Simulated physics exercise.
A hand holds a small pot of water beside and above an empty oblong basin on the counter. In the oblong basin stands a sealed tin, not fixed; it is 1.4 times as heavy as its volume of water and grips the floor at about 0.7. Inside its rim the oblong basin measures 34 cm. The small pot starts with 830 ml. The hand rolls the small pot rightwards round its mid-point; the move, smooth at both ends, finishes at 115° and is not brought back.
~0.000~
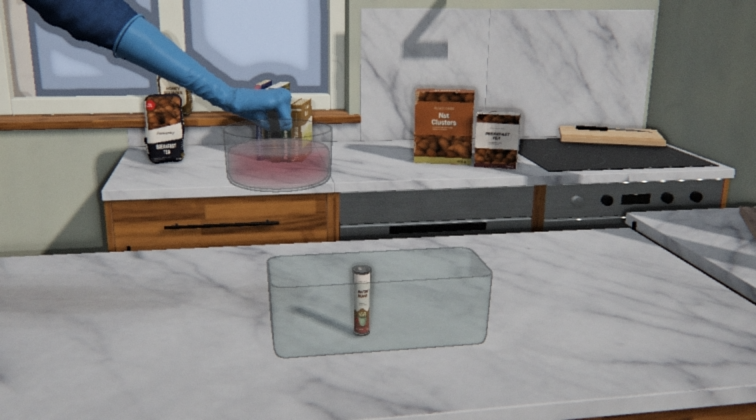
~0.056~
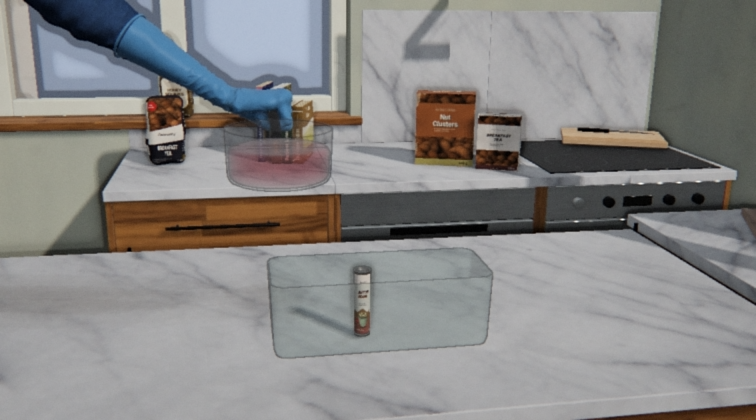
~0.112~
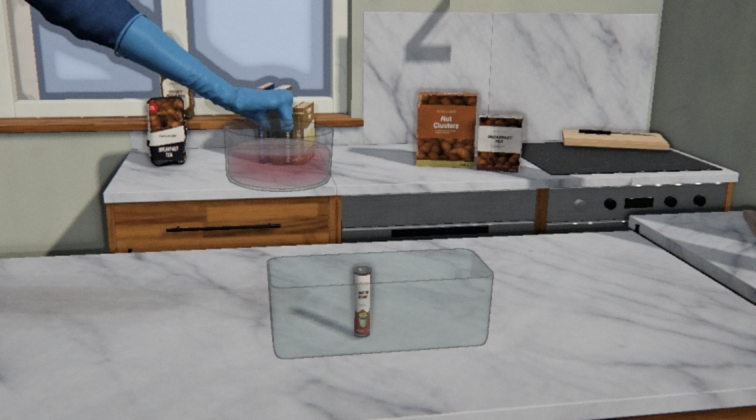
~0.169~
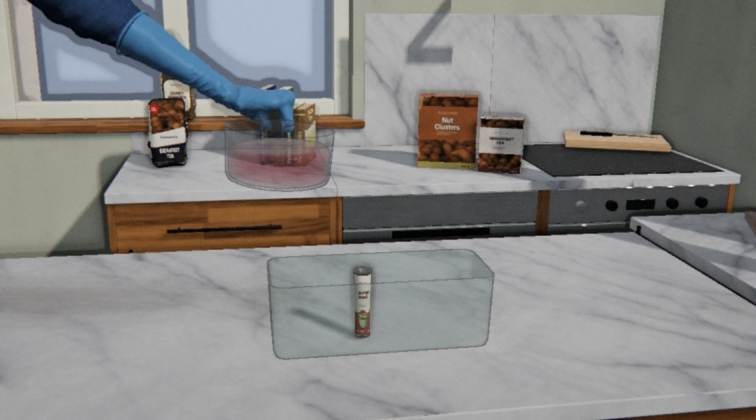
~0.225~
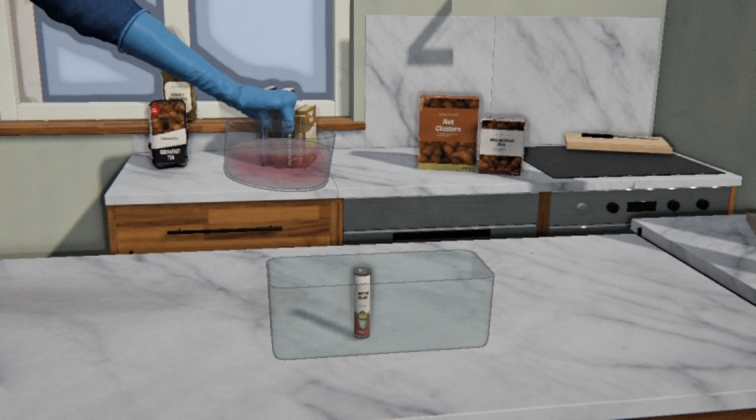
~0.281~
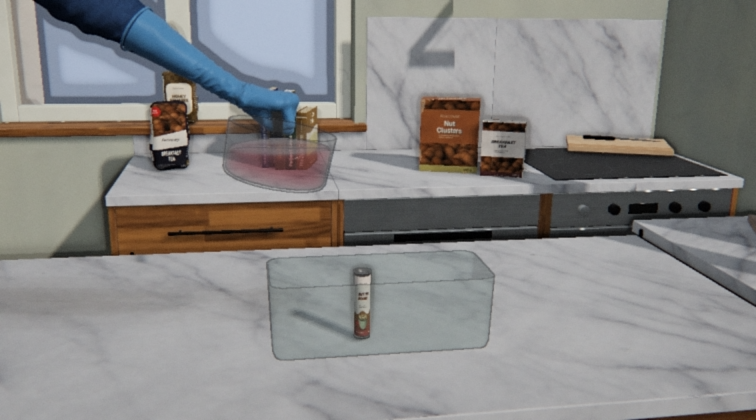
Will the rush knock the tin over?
It stays up.
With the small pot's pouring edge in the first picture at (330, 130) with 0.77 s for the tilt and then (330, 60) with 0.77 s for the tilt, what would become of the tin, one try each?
First it goes over; then it topples.
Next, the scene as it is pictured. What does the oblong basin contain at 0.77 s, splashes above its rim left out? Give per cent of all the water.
About 7 per cent.
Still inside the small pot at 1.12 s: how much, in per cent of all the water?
Some 9 per cent.
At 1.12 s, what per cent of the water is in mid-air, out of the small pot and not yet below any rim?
Some 12 per cent.
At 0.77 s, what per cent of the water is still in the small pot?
Some 60 per cent.
By 0.77 s the tilt is 66° and 60 per cent is still to pour; the tin stands where it began.
By 1.12 s the tilt is 104° and 9 per cent is still to pour; the tin stands where it began.
By 1.50 s the tilt is 115° and 0 per cent is still to pour; the tin stands where it began.
By 1.90 s the tilt is 115° and 0 per cent is still to pour; the tin stands where it began.
At rest the tin stands where it began.
